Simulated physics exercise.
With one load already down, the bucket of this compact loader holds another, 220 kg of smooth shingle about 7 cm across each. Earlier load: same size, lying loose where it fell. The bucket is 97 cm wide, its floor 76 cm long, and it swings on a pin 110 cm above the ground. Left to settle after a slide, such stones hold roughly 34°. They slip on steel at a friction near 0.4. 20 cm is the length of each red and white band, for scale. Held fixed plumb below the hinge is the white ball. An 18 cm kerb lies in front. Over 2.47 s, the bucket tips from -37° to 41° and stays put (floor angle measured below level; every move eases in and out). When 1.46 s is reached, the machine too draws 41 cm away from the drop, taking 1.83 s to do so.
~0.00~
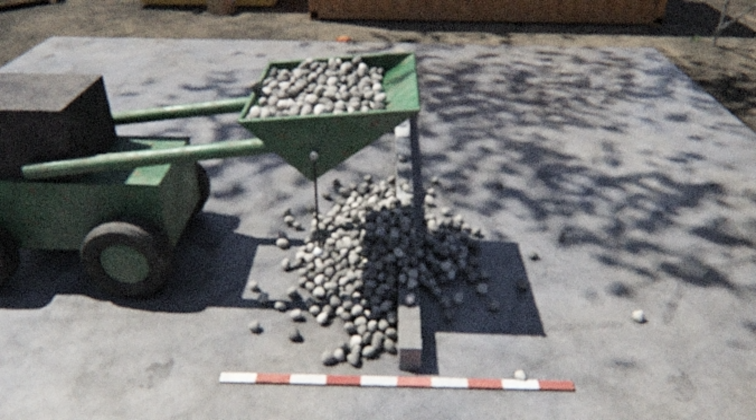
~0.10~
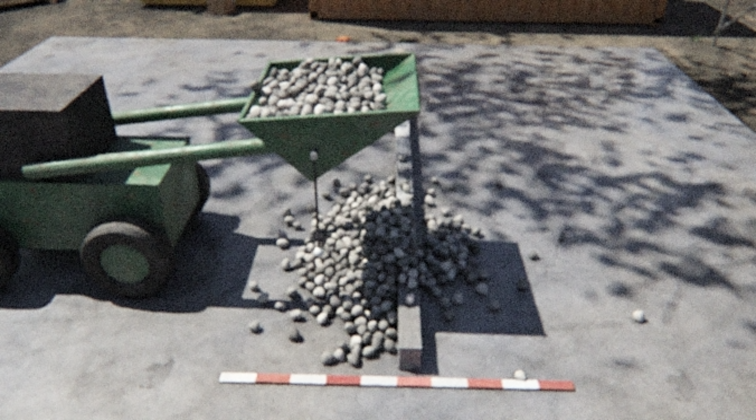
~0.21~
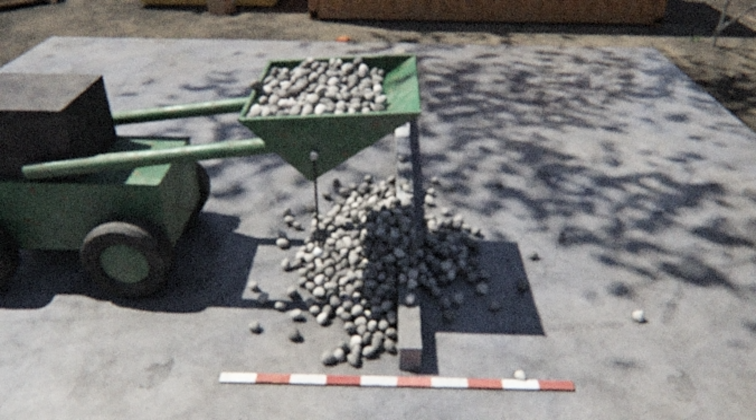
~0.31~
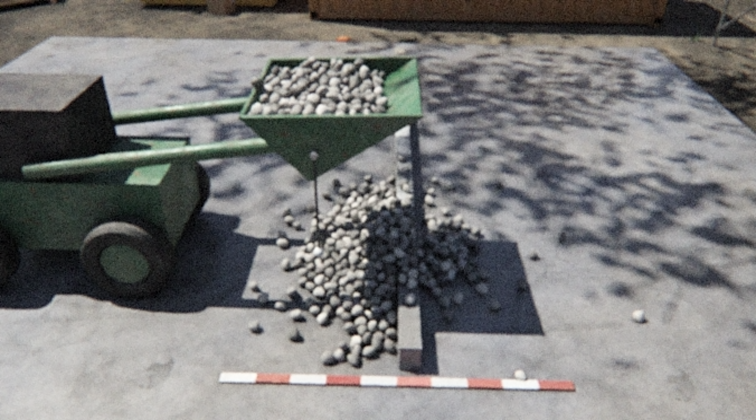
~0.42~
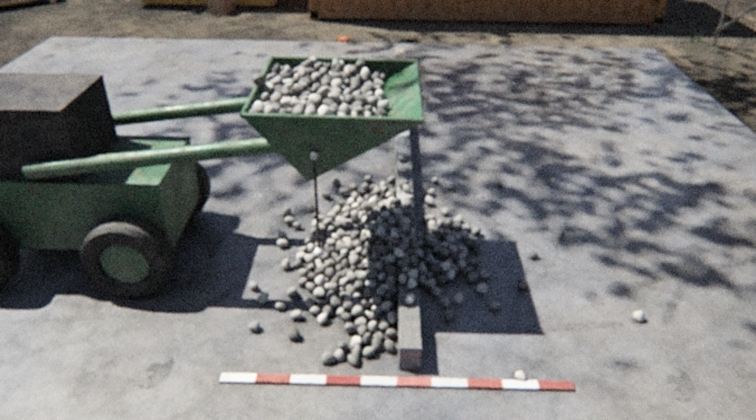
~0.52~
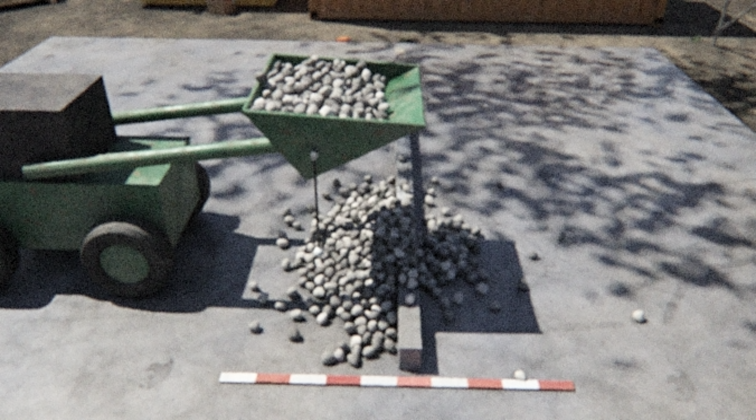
A green loader held its bucket full of grey stones above a loose pile lying across a dark kerb, and after staying still at first, the bucket tilted slightly, its right edge dipping a little.
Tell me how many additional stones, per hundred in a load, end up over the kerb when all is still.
Some 68 in every hundred.
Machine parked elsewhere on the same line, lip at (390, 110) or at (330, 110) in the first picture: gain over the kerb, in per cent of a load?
About 35 per cent for the first, 0 per cent for the second.
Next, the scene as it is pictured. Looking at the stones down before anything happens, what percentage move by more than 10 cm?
I'd put it at about 10 per cent.
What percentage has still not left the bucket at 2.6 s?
About 0 percent is still in there.
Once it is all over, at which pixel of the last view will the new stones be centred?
In the last view, about pixel (435, 248).
After 1.9 s the floor is at 29°; in per cent of one load, 78 in the bucket, 101 on this side of the kerb, 22 over the kerb; the foremost stones are at (538, 289).
After 2.6 s the floor is at 41°; in per cent of one load, 0 in the bucket, 126 on this side of the kerb, 75 over the kerb; the foremost stones are at (554, 257).
After 3.7 s the floor is at 41°; in per cent of one load, 0 in the bucket, 120 on this side of the kerb, 81 over the kerb; the foremost stones are at (571, 246).
After 6.2 s the floor is at 41°; in per cent of one load, 0 in the bucket, 120 on this side of the kerb, 81 over the kerb; the foremost stones are at (571, 246). Net gain over the kerb, 68.
